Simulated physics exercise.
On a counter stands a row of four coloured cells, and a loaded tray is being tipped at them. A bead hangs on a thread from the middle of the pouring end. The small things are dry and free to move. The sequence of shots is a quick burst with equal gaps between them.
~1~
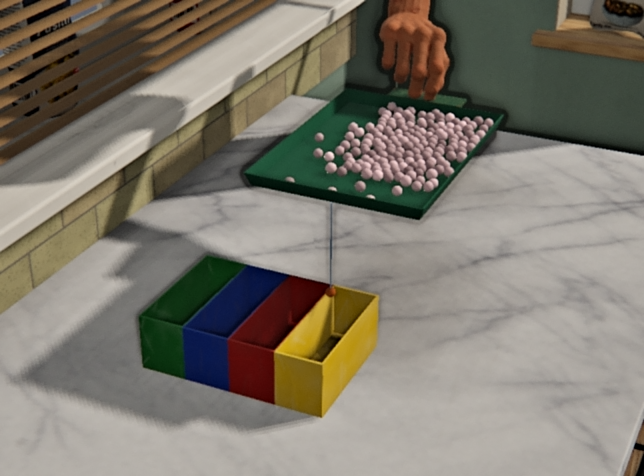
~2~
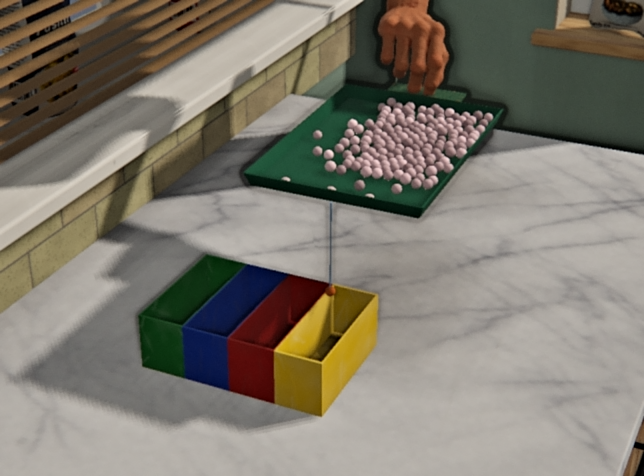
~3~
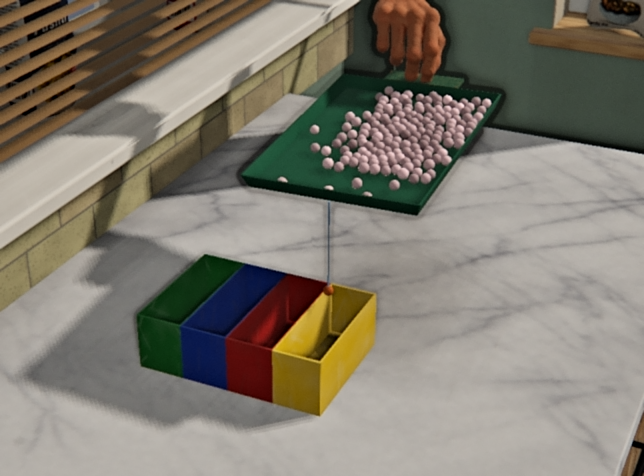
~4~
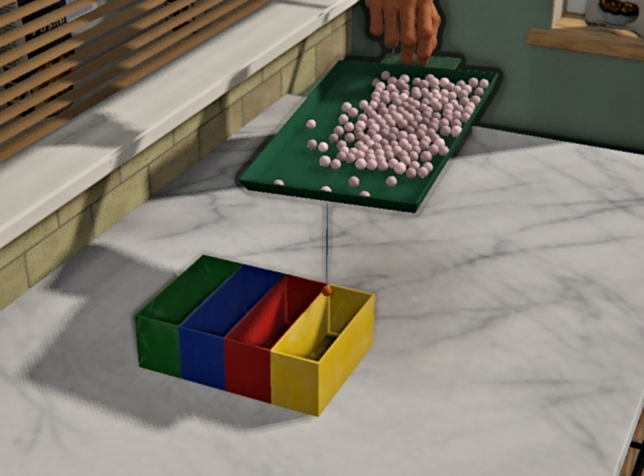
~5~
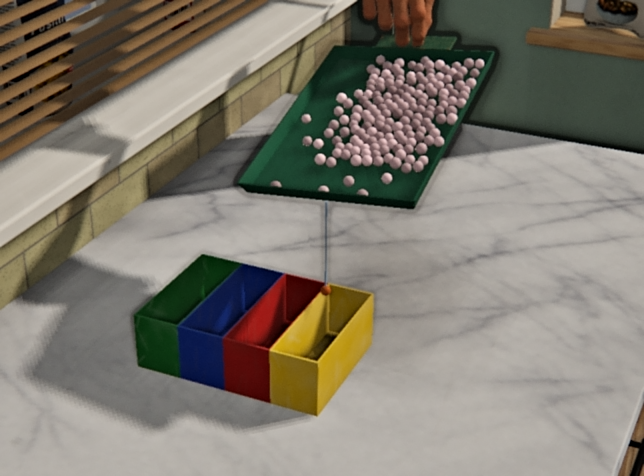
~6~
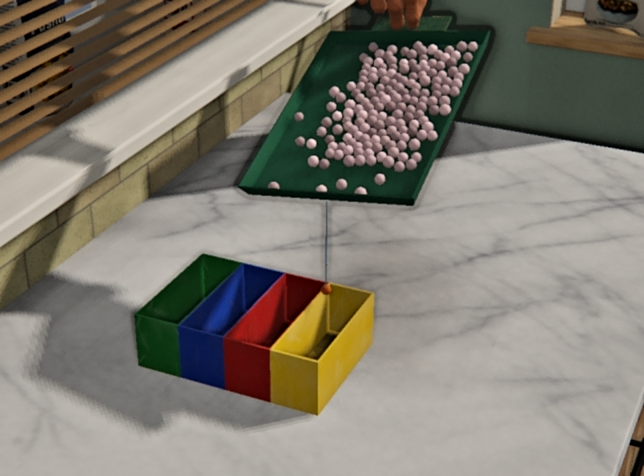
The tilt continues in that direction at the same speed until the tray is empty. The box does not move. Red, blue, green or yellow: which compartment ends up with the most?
The blue one.
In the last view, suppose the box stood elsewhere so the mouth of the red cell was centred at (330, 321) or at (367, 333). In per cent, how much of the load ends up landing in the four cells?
Near 70 and 20 percent respectively.
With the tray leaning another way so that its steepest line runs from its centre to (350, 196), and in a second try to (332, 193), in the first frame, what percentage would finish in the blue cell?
Shares, approx.: 10 %, then 20 %.
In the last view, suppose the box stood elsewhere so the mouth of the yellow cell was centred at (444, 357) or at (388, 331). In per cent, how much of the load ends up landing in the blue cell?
Roughly 0% first, roughly 10% second.
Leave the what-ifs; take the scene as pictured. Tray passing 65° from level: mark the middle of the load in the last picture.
Mark it at roughly (245, 234) in the final frame.
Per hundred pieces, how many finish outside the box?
Call it some 10 percent of the pieces.
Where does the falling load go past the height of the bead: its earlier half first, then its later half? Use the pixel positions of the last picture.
About (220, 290), and after that about (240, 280).
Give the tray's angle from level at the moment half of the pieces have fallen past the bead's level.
70°, roughly.
Soon, tray tipped steeply; about a third on the tray; a small part in the blue cell; a small part in the green cell; a small part in the red cell; a stray few in the yellow cell; about a third falling or outside the box.
A while on, tray tipped past a quarter turn; a stray few on the tray; about half in the blue cell; about a quarter in the green cell; about a quarter in the red cell; a stray few in the yellow cell; a small part falling or outside the box.
Towards the end, tray tipped past a quarter turn; about half in the blue cell; about a quarter in the green cell; about a quarter in the red cell; a stray few in the yellow cell; a small part falling or outside the box.
Finally, tray tipped past a quarter turn; about half in the blue cell; about a quarter in the green cell; about a quarter in the red cell; a stray few in the yellow cell; a small part outside the box.
